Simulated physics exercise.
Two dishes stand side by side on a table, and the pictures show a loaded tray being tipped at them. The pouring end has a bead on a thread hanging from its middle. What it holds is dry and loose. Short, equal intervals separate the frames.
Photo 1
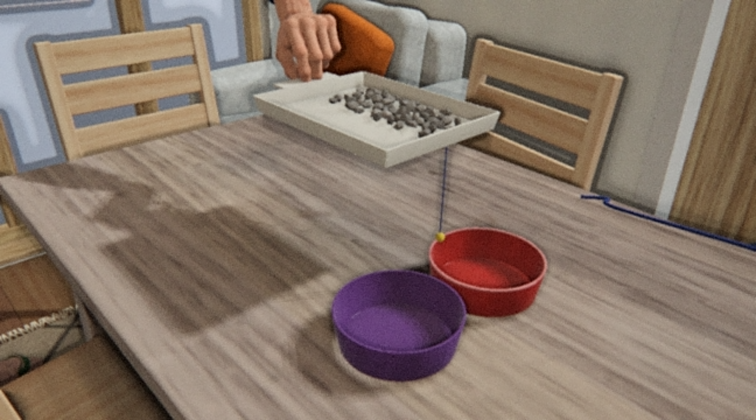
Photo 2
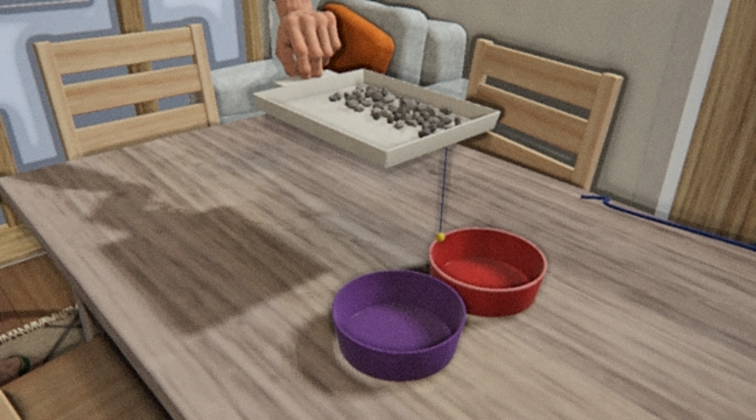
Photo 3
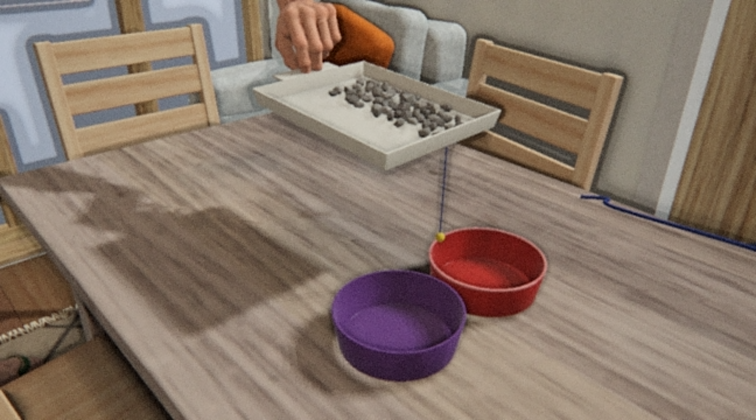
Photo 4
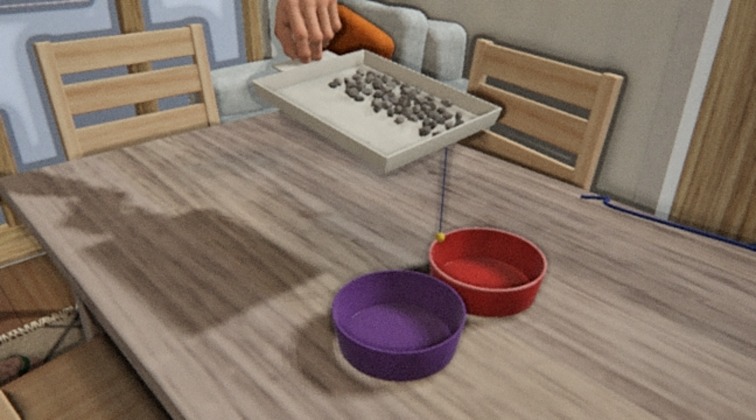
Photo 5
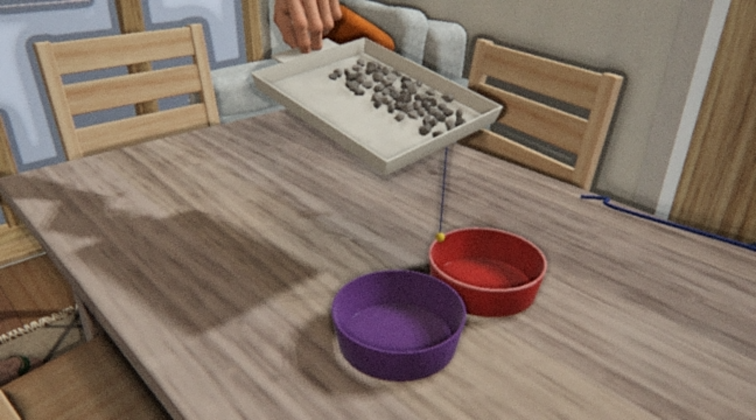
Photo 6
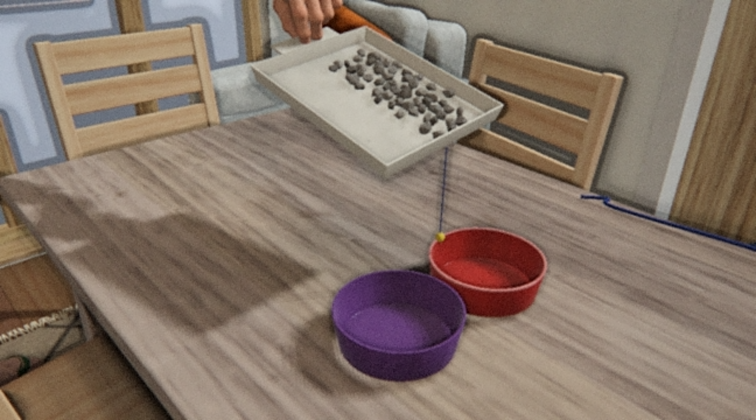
A hand tilted a pale tray of small grey stones above a wooden table, its pouring end dipping gradually toward the left corner, while the purple and red dishes below stayed still.
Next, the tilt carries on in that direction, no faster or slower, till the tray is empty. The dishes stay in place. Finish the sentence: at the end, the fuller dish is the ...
At the end, the fuller dish is the left-hand one.
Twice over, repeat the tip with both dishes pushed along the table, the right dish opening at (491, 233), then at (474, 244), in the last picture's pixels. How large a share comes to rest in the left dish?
Trial 1 around 100 percent, trial 2 around 90 percent.
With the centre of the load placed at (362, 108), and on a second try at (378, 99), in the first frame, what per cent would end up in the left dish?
Estimates in order: 70 percent, 70 percent.
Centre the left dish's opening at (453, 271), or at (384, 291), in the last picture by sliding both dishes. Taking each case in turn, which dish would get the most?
First try: The leftmost dish. Second try: The leftmost dish.
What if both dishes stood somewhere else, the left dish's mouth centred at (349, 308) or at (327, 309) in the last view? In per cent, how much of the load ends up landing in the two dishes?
Near 80 and 90 percent respectively.
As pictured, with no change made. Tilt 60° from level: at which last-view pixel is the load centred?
In the last view, the load is centred near (406, 145).
Soon after the last picture, tray tipped steeply; nearly all on the tray; a stray few in the air.
A little later, tray tipped right over; about half on the tray; about a third in the left dish; a stray few outside both; a small part in the air.
Later still, tray tipped past a quarter turn; most in the left dish; a stray few in the right dish; about a quarter outside both.
At rest, tray tipped past a quarter turn; most in the left dish; a stray few in the right dish; about a quarter outside both.
